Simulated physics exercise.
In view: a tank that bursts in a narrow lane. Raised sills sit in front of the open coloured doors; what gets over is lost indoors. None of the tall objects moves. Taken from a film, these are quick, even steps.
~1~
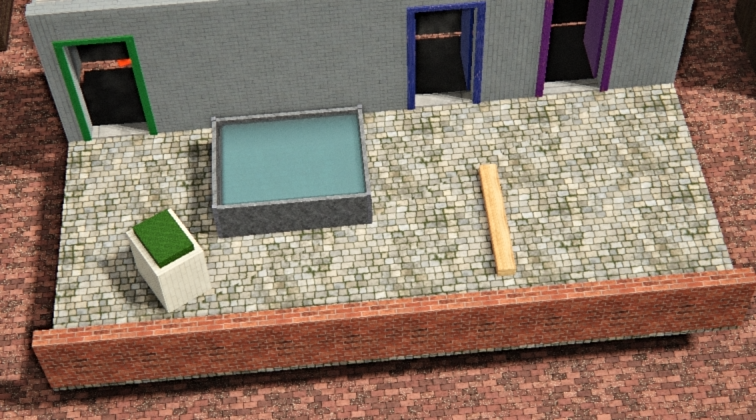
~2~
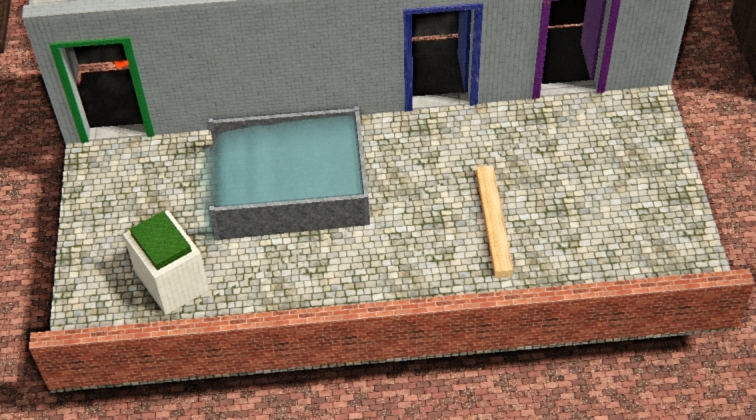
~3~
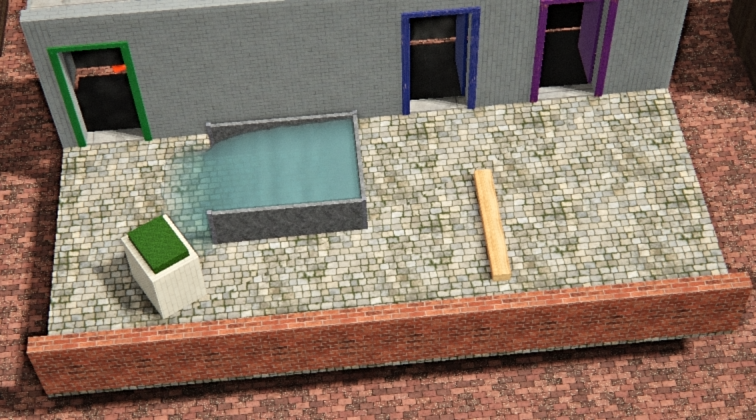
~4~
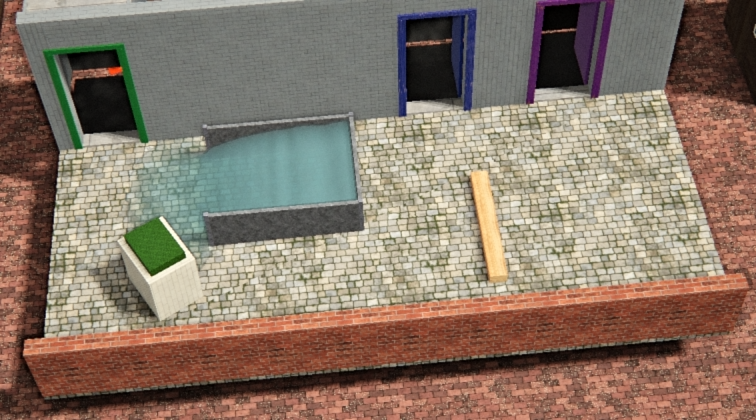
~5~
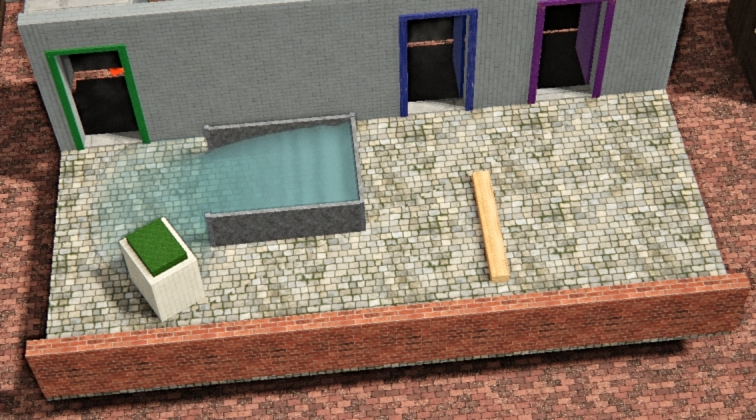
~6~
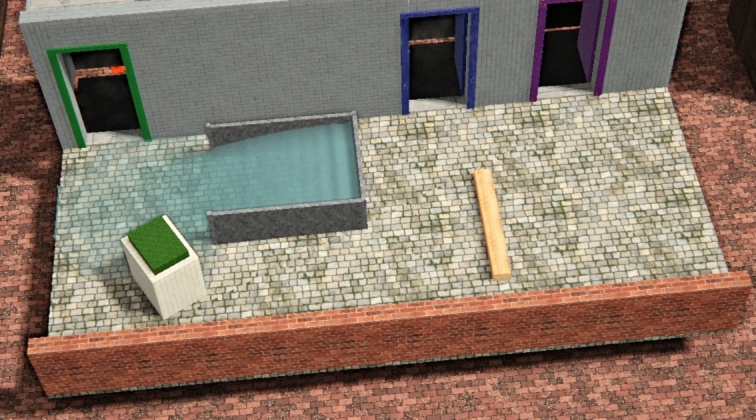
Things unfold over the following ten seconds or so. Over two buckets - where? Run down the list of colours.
One by one: The blue door will get two buckets at most; the green door will get more than two buckets; the purple door will get two buckets at most.
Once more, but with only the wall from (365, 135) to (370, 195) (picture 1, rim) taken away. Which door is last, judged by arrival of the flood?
I'd go with the green one.
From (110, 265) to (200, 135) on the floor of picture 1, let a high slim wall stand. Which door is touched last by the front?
That's the one in purple.
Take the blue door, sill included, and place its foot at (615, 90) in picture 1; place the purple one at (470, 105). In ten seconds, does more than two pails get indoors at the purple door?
Well, the purple one never reaches the limit, I reckon.
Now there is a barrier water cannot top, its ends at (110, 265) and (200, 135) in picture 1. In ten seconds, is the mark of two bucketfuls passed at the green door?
Note: Green remains beneath.
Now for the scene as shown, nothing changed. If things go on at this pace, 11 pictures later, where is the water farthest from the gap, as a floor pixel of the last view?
Somewhere about (67, 324).
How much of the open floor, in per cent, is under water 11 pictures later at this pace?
Some 20 per cent.
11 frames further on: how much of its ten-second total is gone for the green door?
My estimate is close to 45 per cent.
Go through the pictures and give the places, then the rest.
In the first frame, still water in the open tank at (290, 160).
In the second frame, the front is at (206, 152), out from the gap at (218, 185).
In the third frame, water pours out at (216, 190) and has run to (196, 148).
In the fourth frame, water pours out at (212, 193) and has run to (157, 150).
In the fifth frame, the front is at (107, 174), out from the gap at (214, 194).
In the sixth frame, the front is at (64, 198), out from the gap at (216, 192).
A moment on, water covers 20 % of the floor; the blue door not reached, the green door under two buckets in, the purple door not reached.
Next, water covers 20 % of the floor; the blue door not reached, the green door over two buckets in, the purple door not reached.
Then, water covers 20 % of the floor; the blue door not reached, the green door over two buckets in, the purple door not reached.
Later, water covers 20 % of the floor; the blue door not reached, the green door over two buckets in, the purple door not reached.
In the end, water covers 15 % of the floor; the blue door not reached, the green door over two buckets in, the purple door not reached.
